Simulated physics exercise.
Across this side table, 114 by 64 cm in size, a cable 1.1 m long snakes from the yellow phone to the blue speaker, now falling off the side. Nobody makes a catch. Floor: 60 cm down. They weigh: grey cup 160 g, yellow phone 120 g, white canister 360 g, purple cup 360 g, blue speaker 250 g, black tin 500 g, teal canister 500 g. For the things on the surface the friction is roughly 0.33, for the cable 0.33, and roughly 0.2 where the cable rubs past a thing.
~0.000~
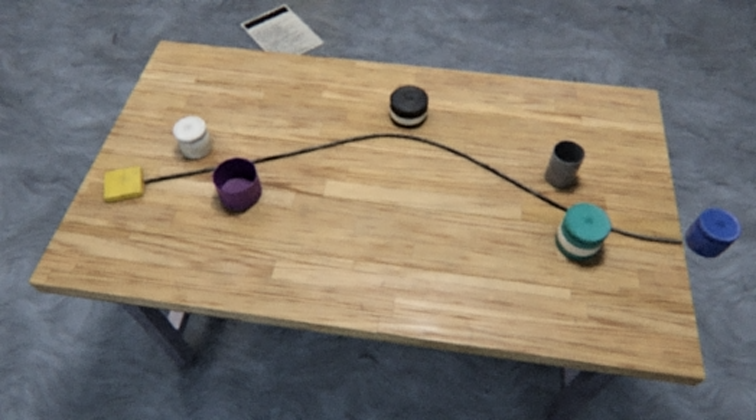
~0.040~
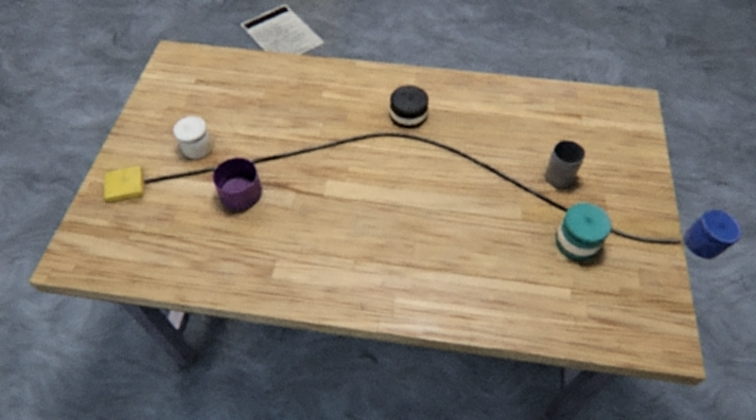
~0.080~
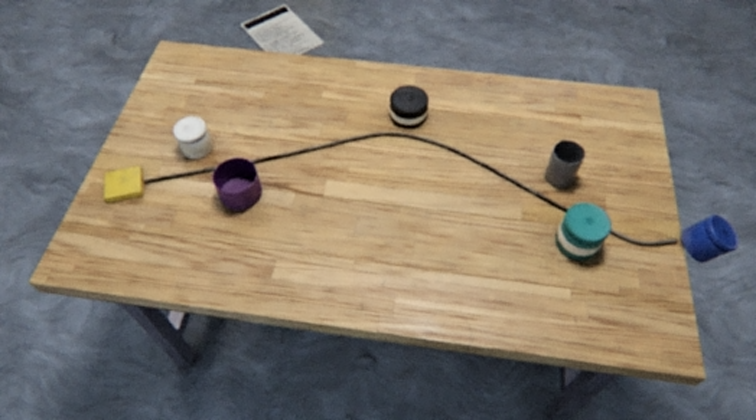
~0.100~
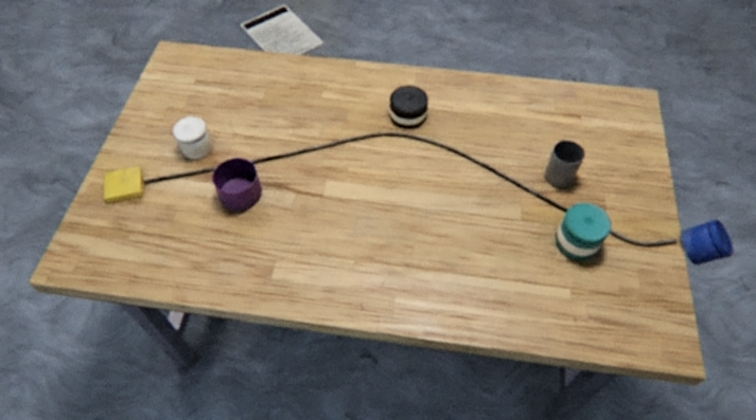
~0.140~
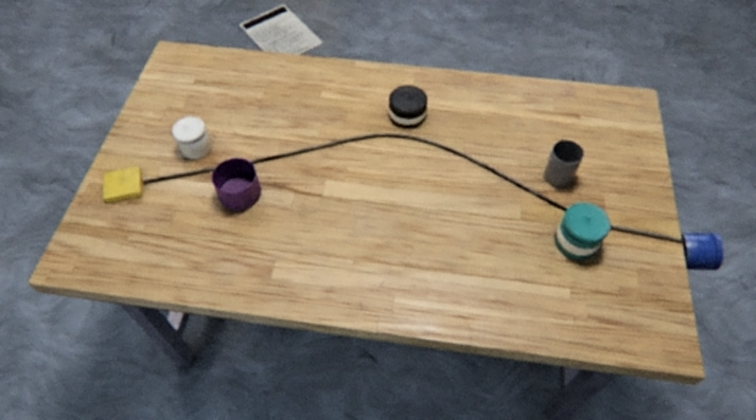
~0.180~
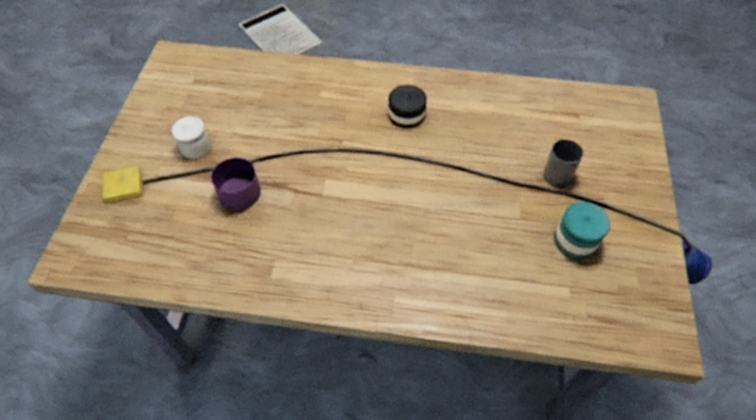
On a wooden table, a black cable ran between cups and canisters from a yellow block to a blue cylinder, which tilted and dropped slightly at the right edge, pulling the cable straighter.
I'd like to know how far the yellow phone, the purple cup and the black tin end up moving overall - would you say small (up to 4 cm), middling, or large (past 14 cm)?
I would say the yellow phone moves a large distance, the purple cup moves a small distance, the black tin moves a small distance.
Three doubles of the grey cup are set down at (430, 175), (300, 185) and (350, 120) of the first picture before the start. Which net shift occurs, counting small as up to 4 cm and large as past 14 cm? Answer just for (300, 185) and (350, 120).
First: A slight shift; second: A slight shift.
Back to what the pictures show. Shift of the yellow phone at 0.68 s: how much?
Approx. shift - yellow phone 50 cm.
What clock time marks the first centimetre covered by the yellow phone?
Estimate for the yellow phone: Near 0.22 seconds.
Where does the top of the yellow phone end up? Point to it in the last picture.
Near (460, 138).
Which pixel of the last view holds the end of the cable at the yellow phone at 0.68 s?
Roughly at pixel (389, 136).
After 0.4 s, the cable's tail end at (248, 165); yellow phone 21 cm off its start, purple cup 1 cm off its start, blue speaker over the edge.
After 0.7 s, the cable's tail end at (389, 136); yellow phone 50 cm off its start, purple cup 1 cm off its start, blue speaker over the edge.
After 0.9 s, the cable's tail end at (473, 146); yellow phone 66 cm off its start at (456, 138), purple cup 1 cm off its start at (238, 178), blue speaker over the edge.
After 1.2 s, the cable's tail end at (477, 147); yellow phone 67 cm off its start, purple cup 1 cm off its start, blue speaker over the edge.
After 2.4 s, the cable's tail end at (477, 147); yellow phone 67 cm off its start at (460, 138), purple cup 1 cm off its start at (238, 178), black tin 0 cm off its start at (408, 98), blue speaker over the edge.
